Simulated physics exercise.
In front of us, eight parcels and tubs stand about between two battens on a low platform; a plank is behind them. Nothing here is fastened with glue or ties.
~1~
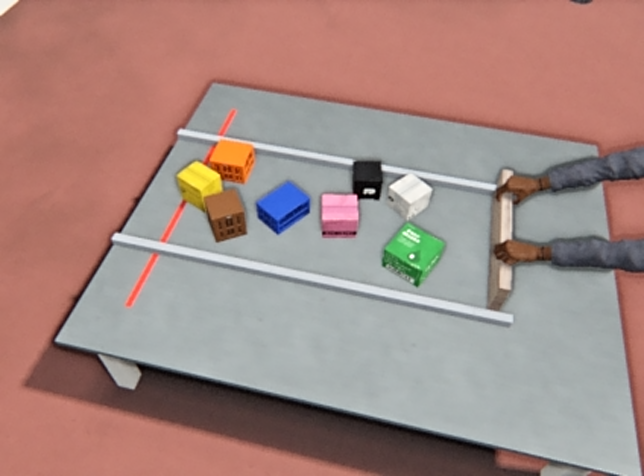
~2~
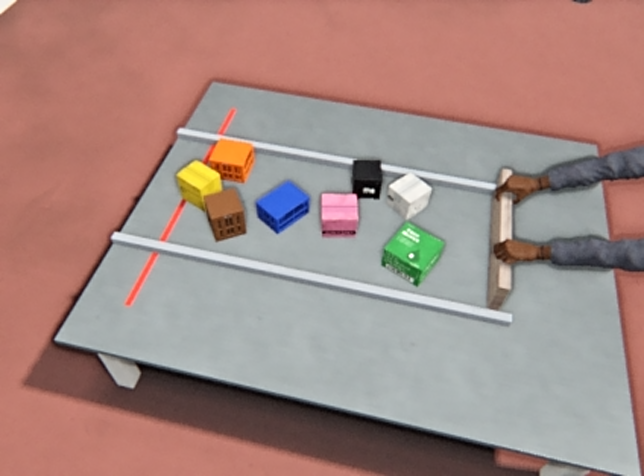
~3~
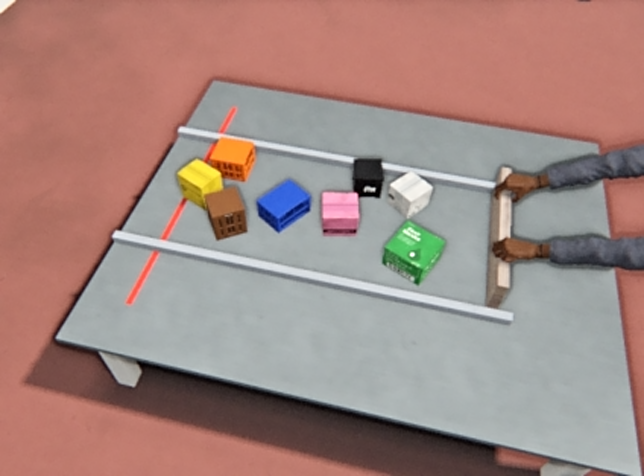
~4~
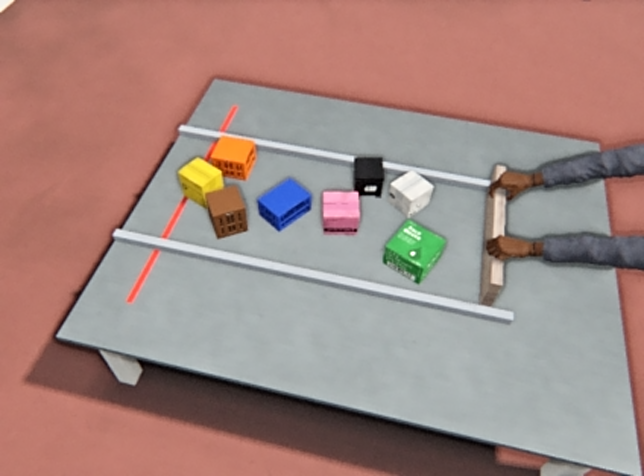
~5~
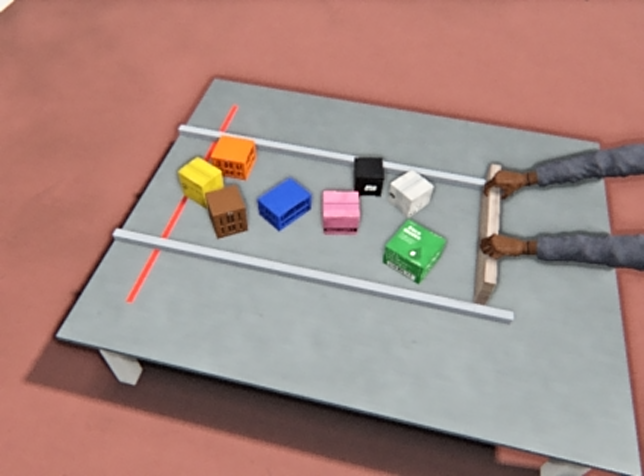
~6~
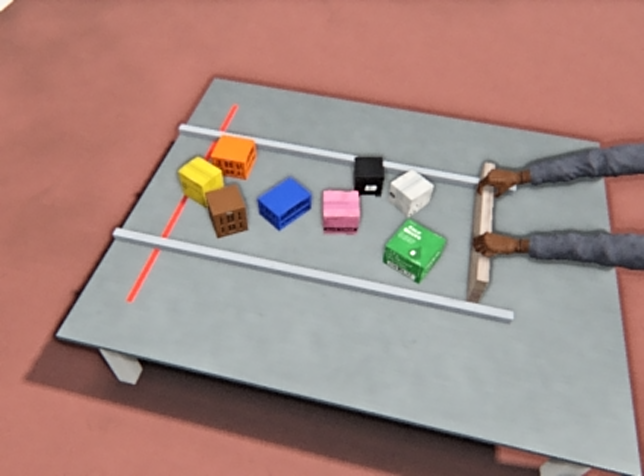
On a low grey platform, two hands slid a wooden plank a short way left between two pale battens, toward eight scattered colourful boxes and crates, which stayed still near a red line.
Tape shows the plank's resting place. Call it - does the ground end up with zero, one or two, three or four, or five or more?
The ground ends up with three or four.
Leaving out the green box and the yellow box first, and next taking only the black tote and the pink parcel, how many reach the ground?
The first removal gives 2, the second gives 3.
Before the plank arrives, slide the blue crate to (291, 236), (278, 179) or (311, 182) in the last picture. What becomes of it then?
At the three spots, the blue crate tips over, tips over and tips over.
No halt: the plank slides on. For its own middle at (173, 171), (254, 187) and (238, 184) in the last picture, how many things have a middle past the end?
Respectively 4, 0 and 0.
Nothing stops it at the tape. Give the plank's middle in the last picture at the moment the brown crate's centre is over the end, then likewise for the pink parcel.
I reckon its middle sits around (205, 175) and then around (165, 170).
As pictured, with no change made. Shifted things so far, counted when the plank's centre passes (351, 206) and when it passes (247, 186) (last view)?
At the first place 5, at the second 8.
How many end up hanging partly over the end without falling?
That'd be 0.
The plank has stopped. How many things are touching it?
It ends up touching 4.
Early on, none off yet; yellow box at rest near (202, 183); orange crate at rest near (234, 157); brown crate at rest near (227, 212).
A while later, none off yet; yellow box at rest near (202, 183); orange crate at rest near (234, 157); brown crate moving near (225, 212).
Further along, none off yet; yellow box travelled about its own width near (162, 175); orange crate travelled about its own width near (208, 147); brown crate travelled well along near (173, 202).
Finally, the number that fall off is three or four; lost, blue crate, brown crate, orange crate and yellow box.
